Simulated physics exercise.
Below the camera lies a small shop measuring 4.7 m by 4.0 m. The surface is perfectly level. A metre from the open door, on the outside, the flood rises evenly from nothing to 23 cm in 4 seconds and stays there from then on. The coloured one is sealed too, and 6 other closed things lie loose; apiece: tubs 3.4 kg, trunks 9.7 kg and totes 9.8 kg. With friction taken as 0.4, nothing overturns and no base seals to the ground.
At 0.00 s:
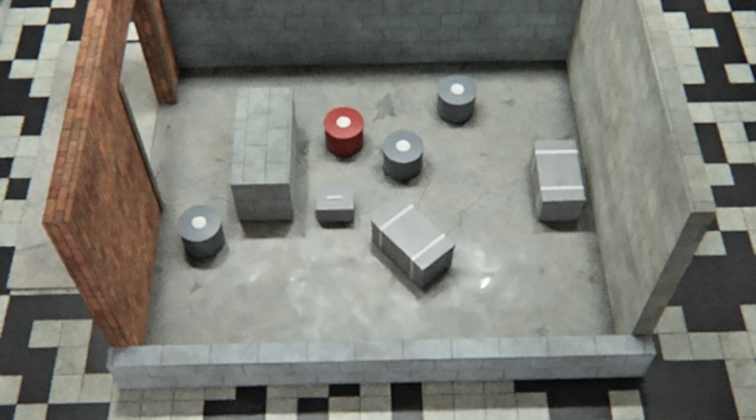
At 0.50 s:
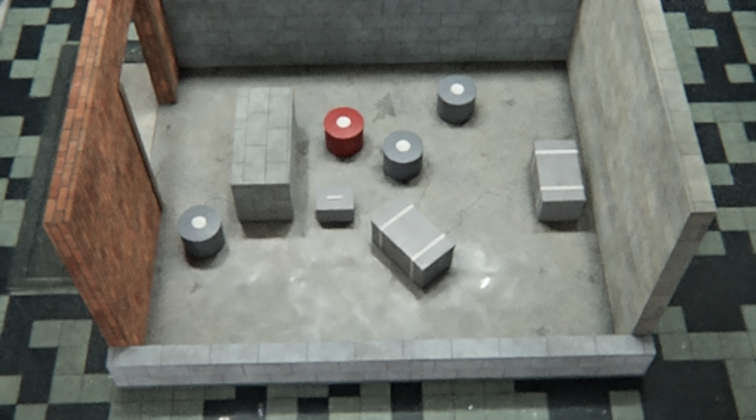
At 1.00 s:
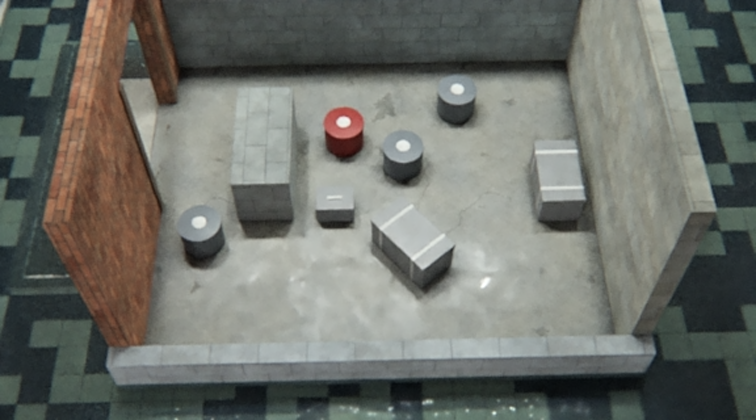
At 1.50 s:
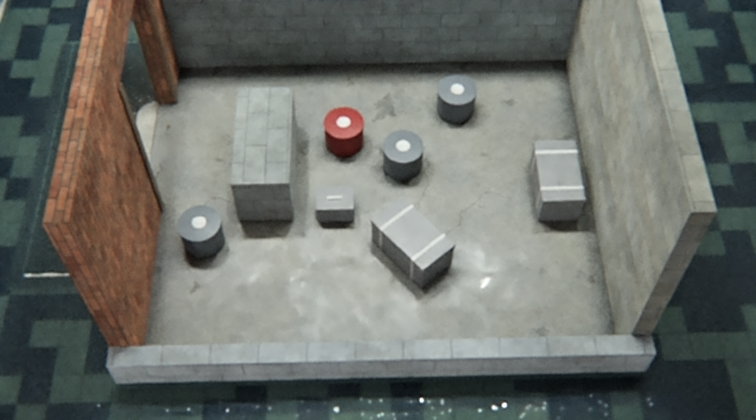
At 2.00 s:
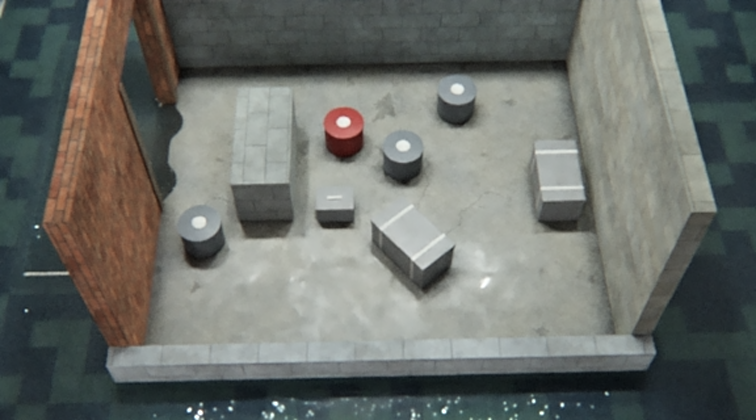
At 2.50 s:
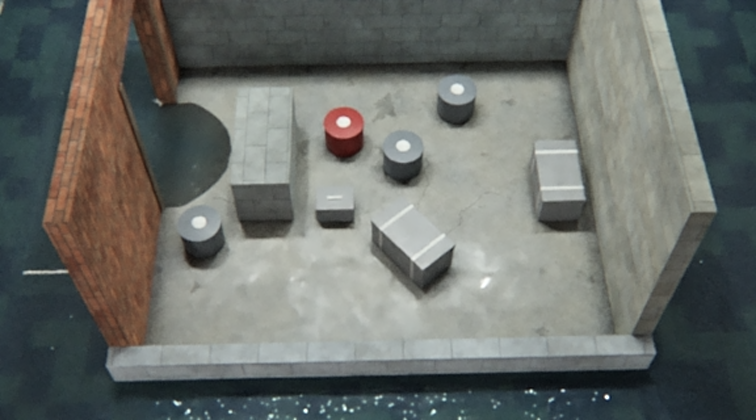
Dark water rises over the checkered ground around a small walled room seen from above, gradually covering the pale tiles outside. It then enters through the doorway on the left and spreads in a rounded patch across the floor, while the red tub, gray tubs and boxes stay still.
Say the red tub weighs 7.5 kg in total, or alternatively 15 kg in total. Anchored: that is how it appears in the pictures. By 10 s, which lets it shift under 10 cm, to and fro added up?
My guess is the lighter amount suffices.
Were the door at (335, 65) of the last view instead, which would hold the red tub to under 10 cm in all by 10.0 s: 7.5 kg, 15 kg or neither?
If so, both fall short.
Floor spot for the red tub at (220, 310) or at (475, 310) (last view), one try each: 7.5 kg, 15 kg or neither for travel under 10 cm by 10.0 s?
Well, first neither mass is sufficient, and next neither mass is sufficient.
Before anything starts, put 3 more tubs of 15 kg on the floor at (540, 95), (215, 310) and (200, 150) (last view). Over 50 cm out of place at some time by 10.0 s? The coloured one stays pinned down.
In turn: Past it, more, past it.
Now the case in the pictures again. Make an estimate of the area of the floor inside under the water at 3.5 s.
At that time the wet patch spans about 2.0 m2.
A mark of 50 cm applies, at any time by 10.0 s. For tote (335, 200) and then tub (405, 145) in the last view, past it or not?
Respectively: Threshold not reached and threshold not reached.
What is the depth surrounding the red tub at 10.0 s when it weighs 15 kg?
Something like 3 centimetres.
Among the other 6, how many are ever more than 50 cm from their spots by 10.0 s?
I make it 4.
After 3.5 s the red tub would be 0 cm from its start with 7.5 kg and 0 cm from its start with 15 kg; 0 cm of water round it then.
After 4.5 s the red tub would be 0 cm from its start with 7.5 kg and 0 cm from its start with 15 kg; 0 cm of water round it then.
After 7.0 s the red tub would be 0 cm from its start with 7.5 kg and 0 cm from its start with 15 kg; 2 cm of water round it then.
After 10.0 s the red tub would be 0 cm from its start with 7.5 kg and 0 cm from its start with 15 kg; 3 cm of water round it then.
